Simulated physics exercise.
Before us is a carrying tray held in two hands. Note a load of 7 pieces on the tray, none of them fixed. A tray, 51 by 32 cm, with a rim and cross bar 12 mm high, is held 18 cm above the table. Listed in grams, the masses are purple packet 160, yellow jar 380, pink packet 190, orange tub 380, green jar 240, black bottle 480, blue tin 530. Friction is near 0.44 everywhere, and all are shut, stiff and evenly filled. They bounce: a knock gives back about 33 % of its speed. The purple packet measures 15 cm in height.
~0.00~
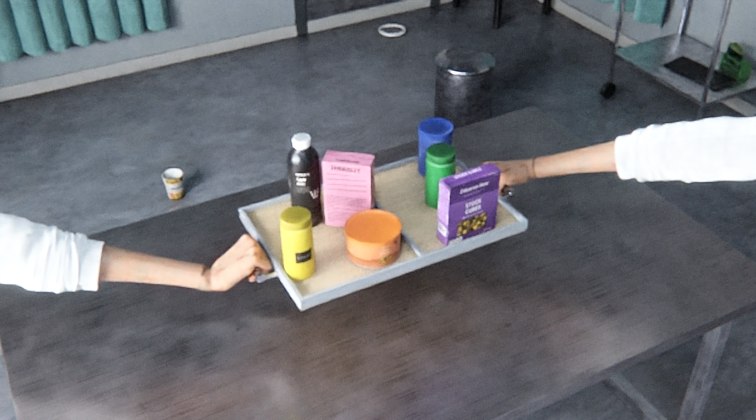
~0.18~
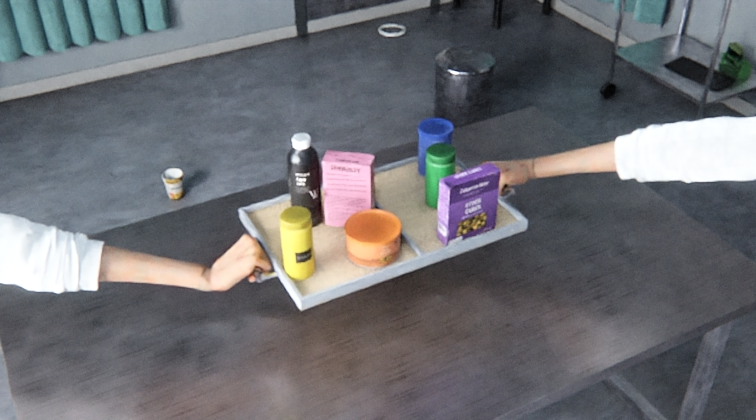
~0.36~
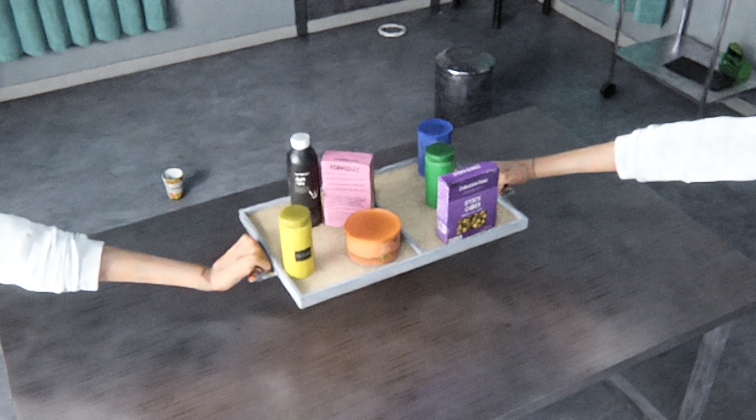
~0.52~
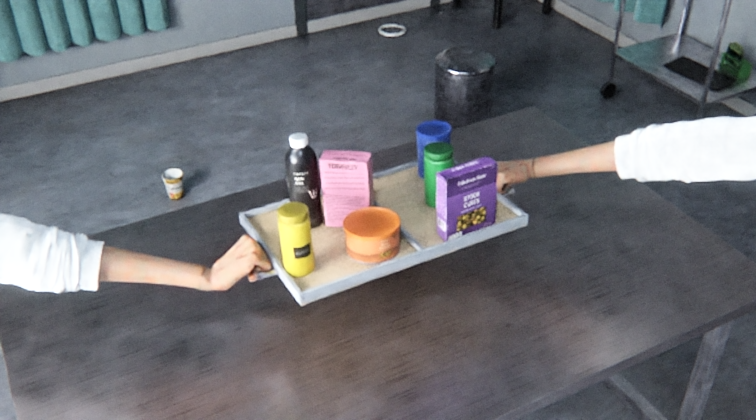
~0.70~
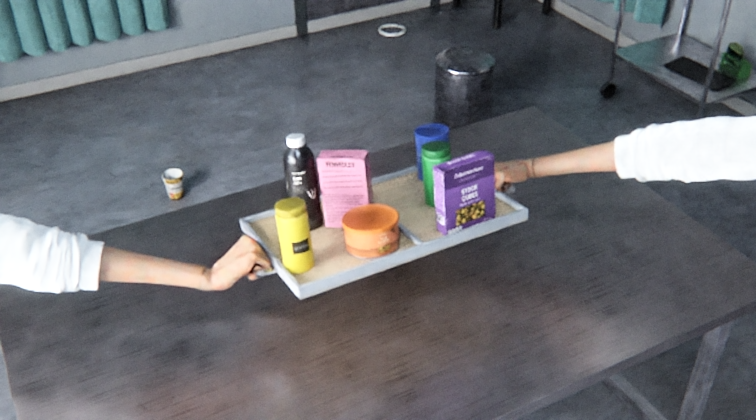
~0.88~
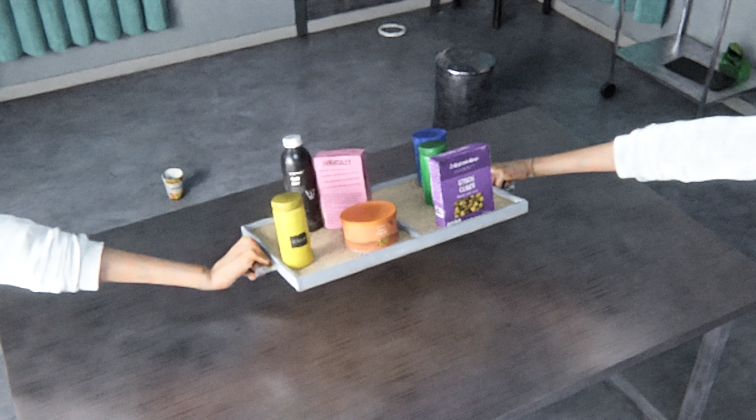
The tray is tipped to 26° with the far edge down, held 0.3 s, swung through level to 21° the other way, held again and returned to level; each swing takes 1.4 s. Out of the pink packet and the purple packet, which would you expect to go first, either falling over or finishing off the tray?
I would say the second of the pair.
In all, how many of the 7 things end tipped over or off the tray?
The answer is 5.
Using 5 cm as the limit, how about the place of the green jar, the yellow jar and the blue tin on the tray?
Note: Green jar departs its position. Yellow jar departs its position. Blue tin is left in place.
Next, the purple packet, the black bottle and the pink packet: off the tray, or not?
Final state - the purple packet stays within bounds; the black bottle ends out of bounds; the pink packet ends out of bounds.
Around 1.48 s, tilt 26°, far edge down; black bottle now off the tray; purple packet tipped 62° against what carries it near (428, 181); pink packet tipped 63° against what carries it near (354, 190).
Around 1.78 s, tilt 26°, far edge down; pink packet now off the tray; purple packet tipped 64° against what carries it near (422, 182); yellow jar on its side.
Around 2.48 s, tilt 4°, far edge down; purple packet tipped 64° against what carries it near (424, 183); yellow jar on its side; green jar on its side.
Around 3.38 s, tilt 21°, near edge down; purple packet on its side near (449, 225); yellow jar on its side; green jar on its side.
Finally (5.3 s), off the tray, pink packet and black bottle; on their side or leaning hard on the tray, purple packet, yellow jar and green jar; not toppled but over 5 cm from the start, orange tub; blue tin still in place (within 5 cm). Final places as that camera would see them, pink packet near (336, 175), purple packet near (449, 214). Pink packet went at 1.42 s; purple packet went at 1.22 s.
